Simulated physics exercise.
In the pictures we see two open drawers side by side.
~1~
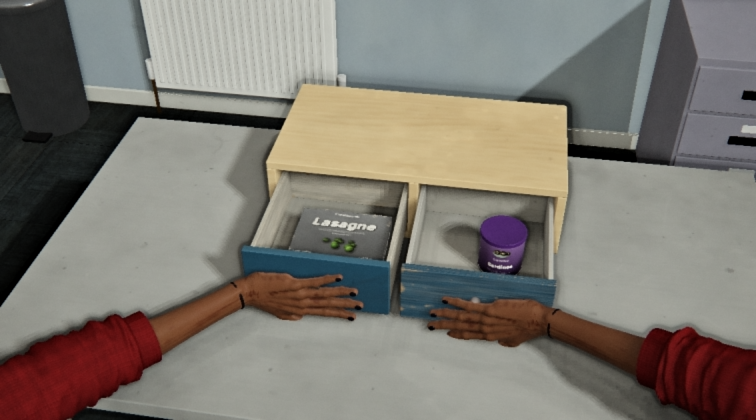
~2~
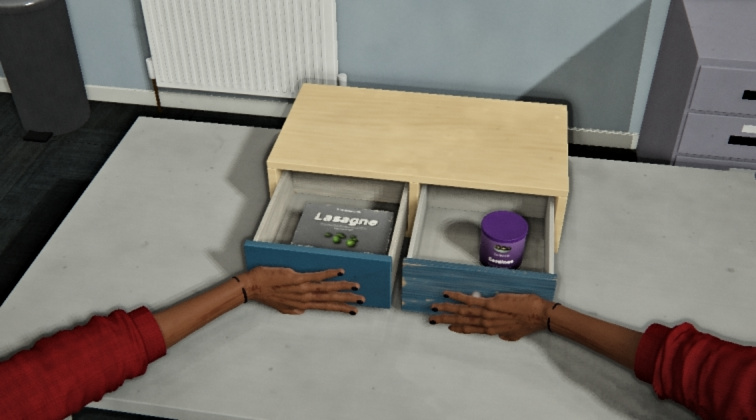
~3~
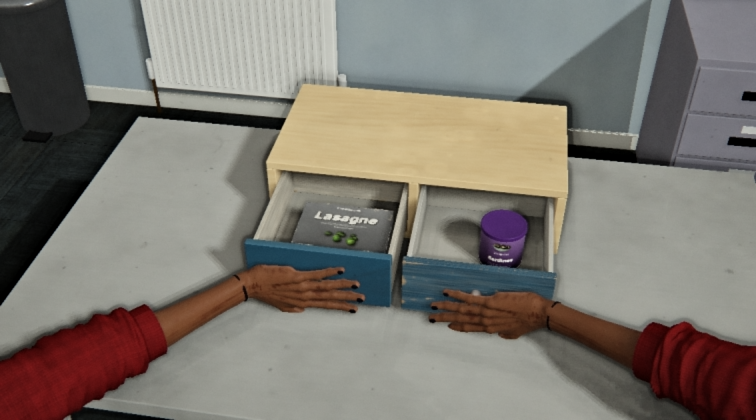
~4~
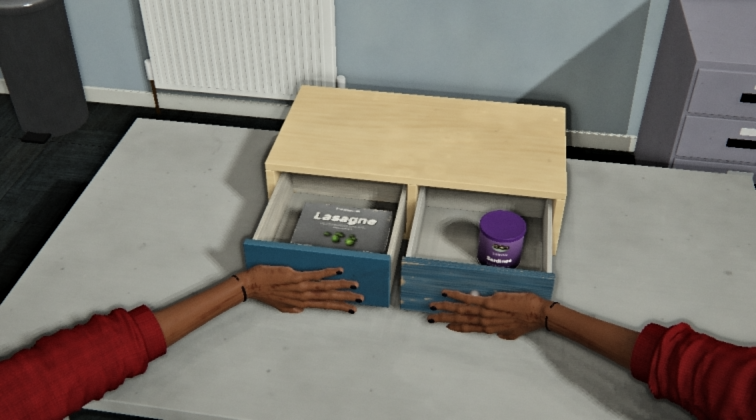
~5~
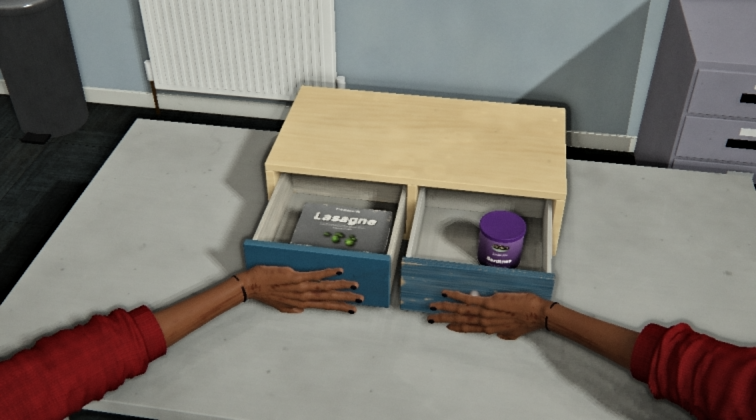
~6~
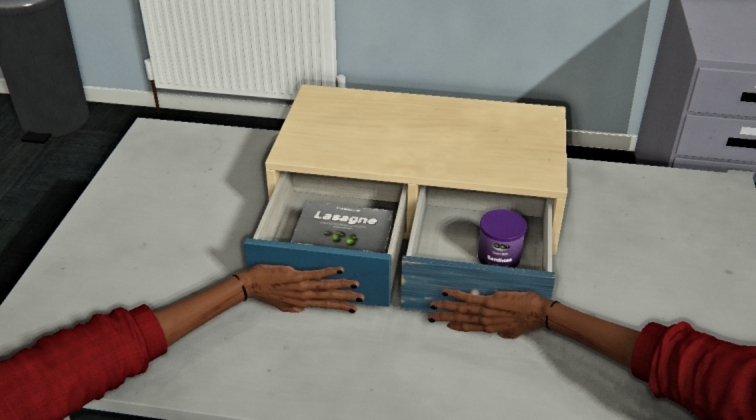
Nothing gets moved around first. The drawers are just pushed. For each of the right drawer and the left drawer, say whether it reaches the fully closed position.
As for the drawers, the right drawer reaches it, the left drawer reaches it.
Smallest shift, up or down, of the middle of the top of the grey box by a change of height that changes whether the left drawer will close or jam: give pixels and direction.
Roughly 24 pixels, upward.
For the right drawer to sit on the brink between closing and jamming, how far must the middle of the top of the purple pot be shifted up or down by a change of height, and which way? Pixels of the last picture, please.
Go up by close to 12 pixels and it flips.
Then, 0.38 s past the last view, right drawer starting in; left drawer starting in.
Then, 0.62 s past the last view, right drawer about half in; left drawer about half in.
Then, 0.84 s past the last view, right drawer nearly in; left drawer nearly in.
Finally, the right drawer shuts flush; the left drawer shuts flush.
